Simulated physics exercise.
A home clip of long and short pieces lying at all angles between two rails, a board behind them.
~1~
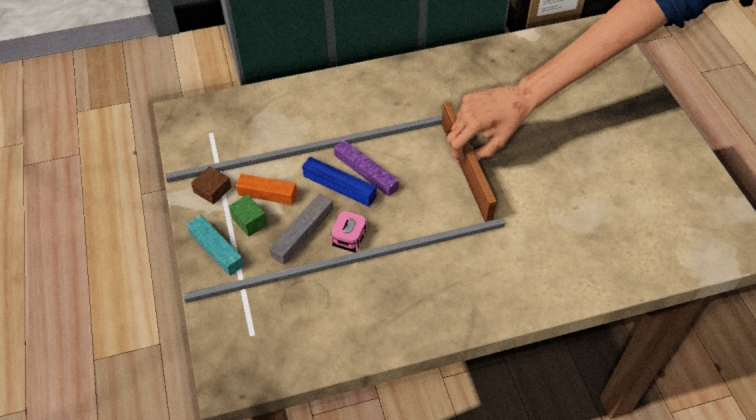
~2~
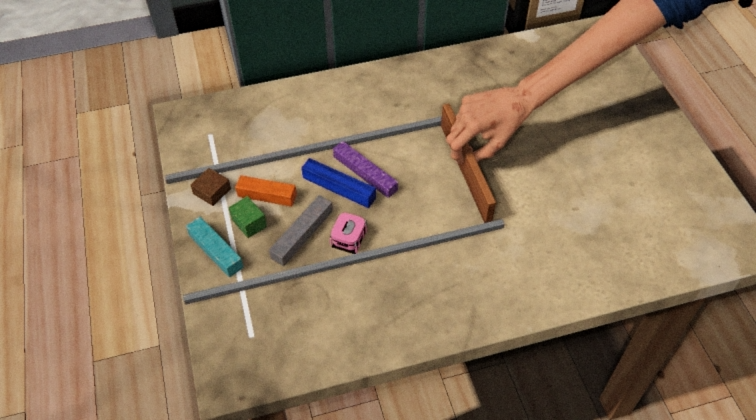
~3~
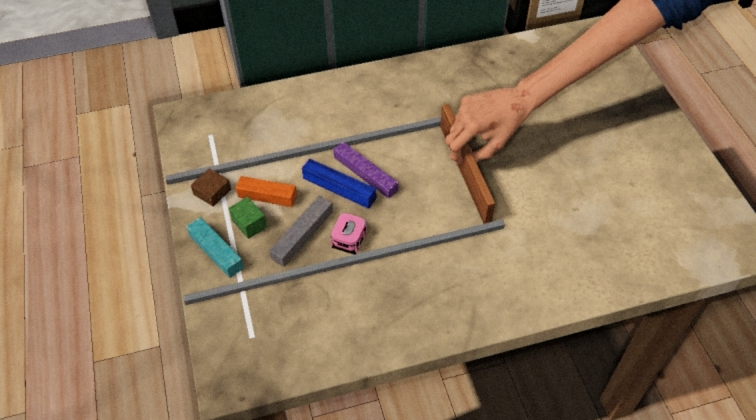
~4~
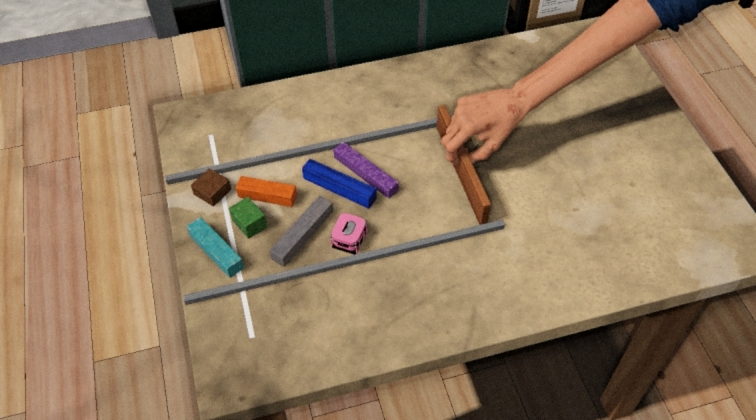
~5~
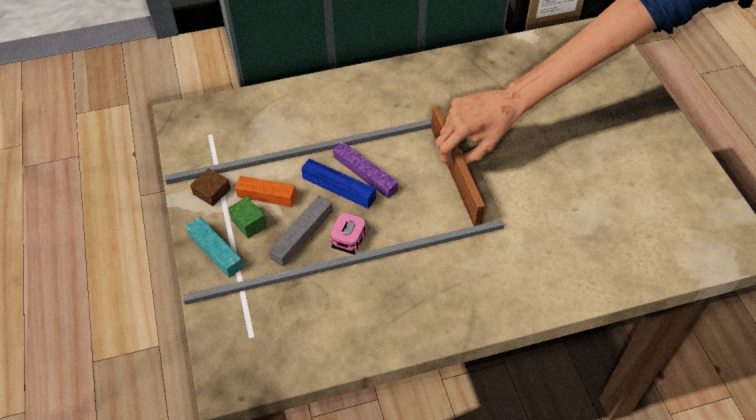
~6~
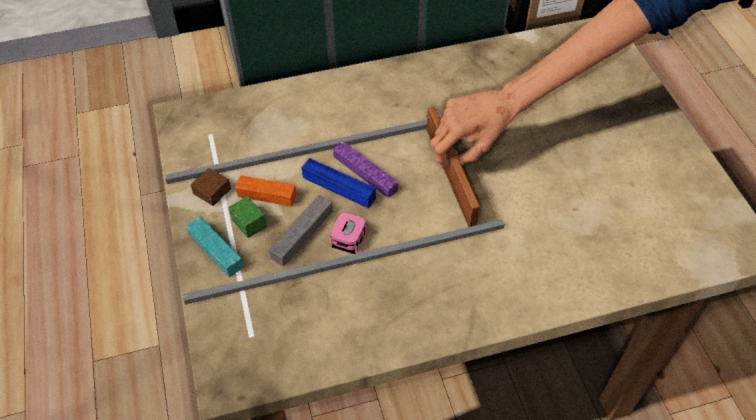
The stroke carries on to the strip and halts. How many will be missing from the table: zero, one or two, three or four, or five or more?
The number that fall off is three or four.
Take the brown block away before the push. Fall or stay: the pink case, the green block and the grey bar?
The pink case does not fall, the green block falls, the grey bar survives.
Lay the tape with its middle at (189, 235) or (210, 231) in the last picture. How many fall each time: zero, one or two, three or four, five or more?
One after another: 5 or more; five or over.
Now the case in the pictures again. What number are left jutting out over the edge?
The number is 1.
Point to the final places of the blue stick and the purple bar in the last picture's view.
First (204, 218), then (216, 200).
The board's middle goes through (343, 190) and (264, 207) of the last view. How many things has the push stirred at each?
4 and 8.
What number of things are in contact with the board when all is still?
The number is 2.
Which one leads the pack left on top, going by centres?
The orange bar ends nearest.
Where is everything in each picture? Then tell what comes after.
The first frame shows turquoise bar (215, 245); brown block (211, 185); green block (248, 216); board (467, 161); tape (230, 225).
The second frame shows brown block (211, 187); board (467, 162).
The third frame shows green block (248, 218); pink case (349, 234).
The fourth frame shows turquoise bar (215, 247); blue stick (339, 183).
The fifth frame shows brown block (211, 187); orange bar (266, 191).
The sixth frame shows turquoise bar (215, 246); brown block (211, 187); green block (248, 217); board (452, 166); tape (229, 226).
A little later, none off yet; turquoise bar at rest near (215, 246); brown block at rest near (211, 187); green block at rest near (248, 217).
Next, none off yet; turquoise bar at rest near (215, 246); brown block shifted about its own width near (192, 189); green block shifted a little near (234, 216).
When it is over, the number that fall off is three or four; down, green block, brown block and turquoise bar.
